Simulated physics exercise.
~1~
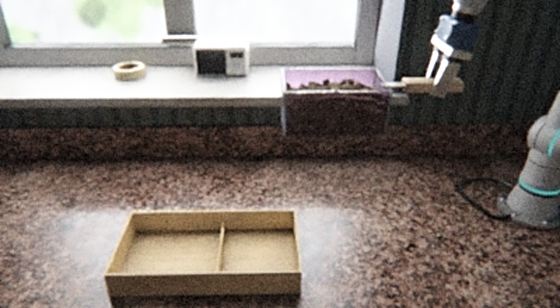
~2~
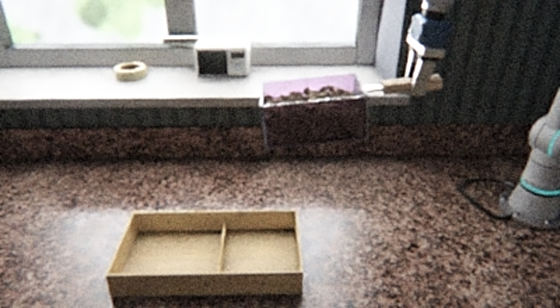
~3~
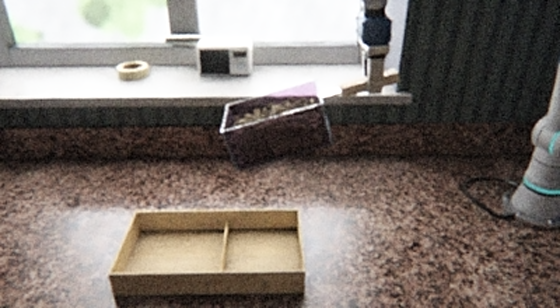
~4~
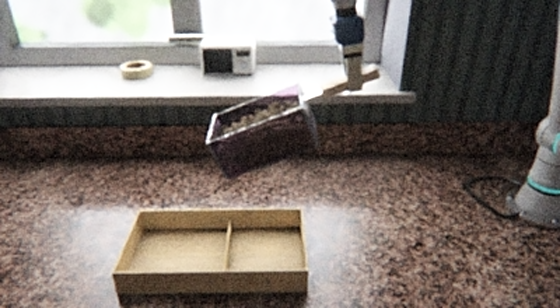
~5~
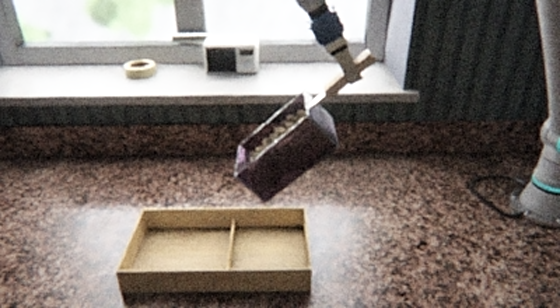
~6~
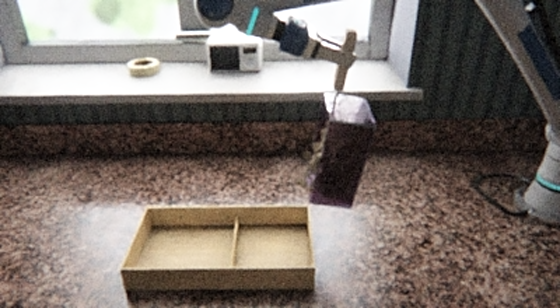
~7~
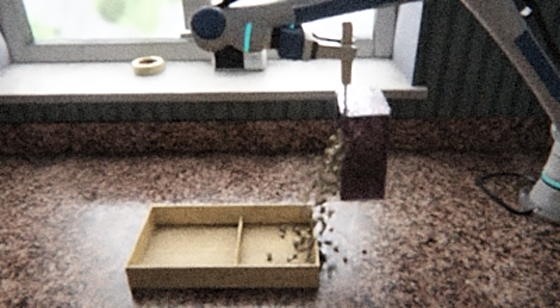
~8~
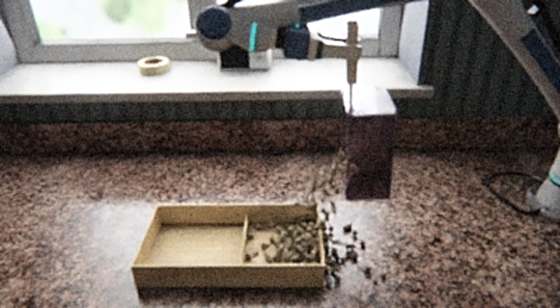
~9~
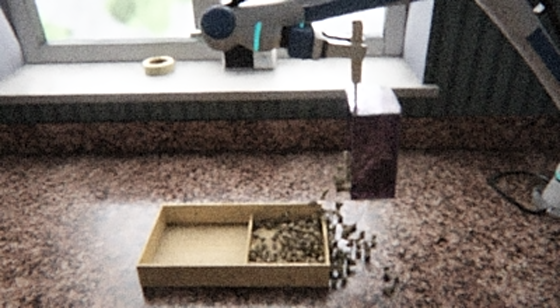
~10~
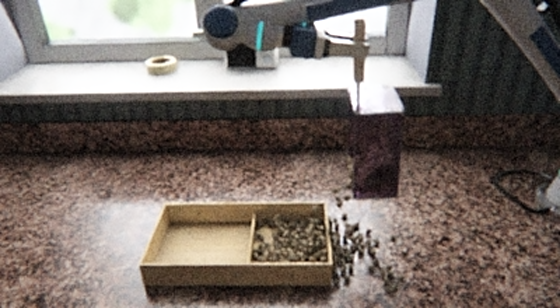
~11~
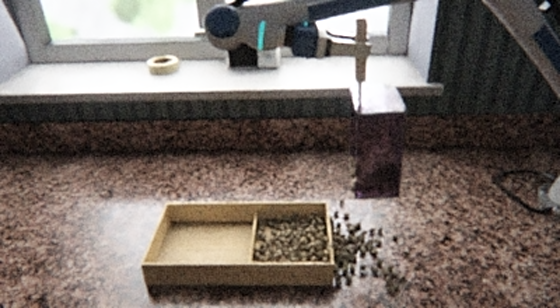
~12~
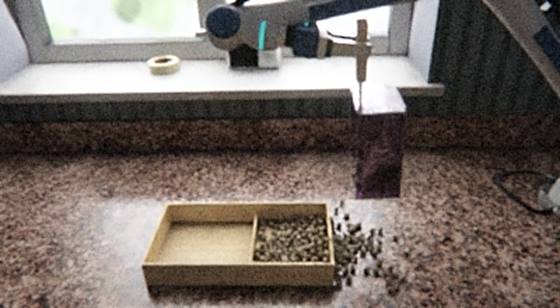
A speckled reddish-brown stone counter runs beneath a bright window, seen from in front and slightly above, with a roll of tape and a small white device on the sill. A shallow tan crate, split in two by a cross wall, sits on the counter while a robot arm at right grips a purplish see-through box of small pebbles. The arm carries the box left and tips it steeply, then swings it back right until it hangs on end. Pebbles pour into the crate's right part and over its edge. Finally, the box hangs still, with many pebbles scattered beside the crate.
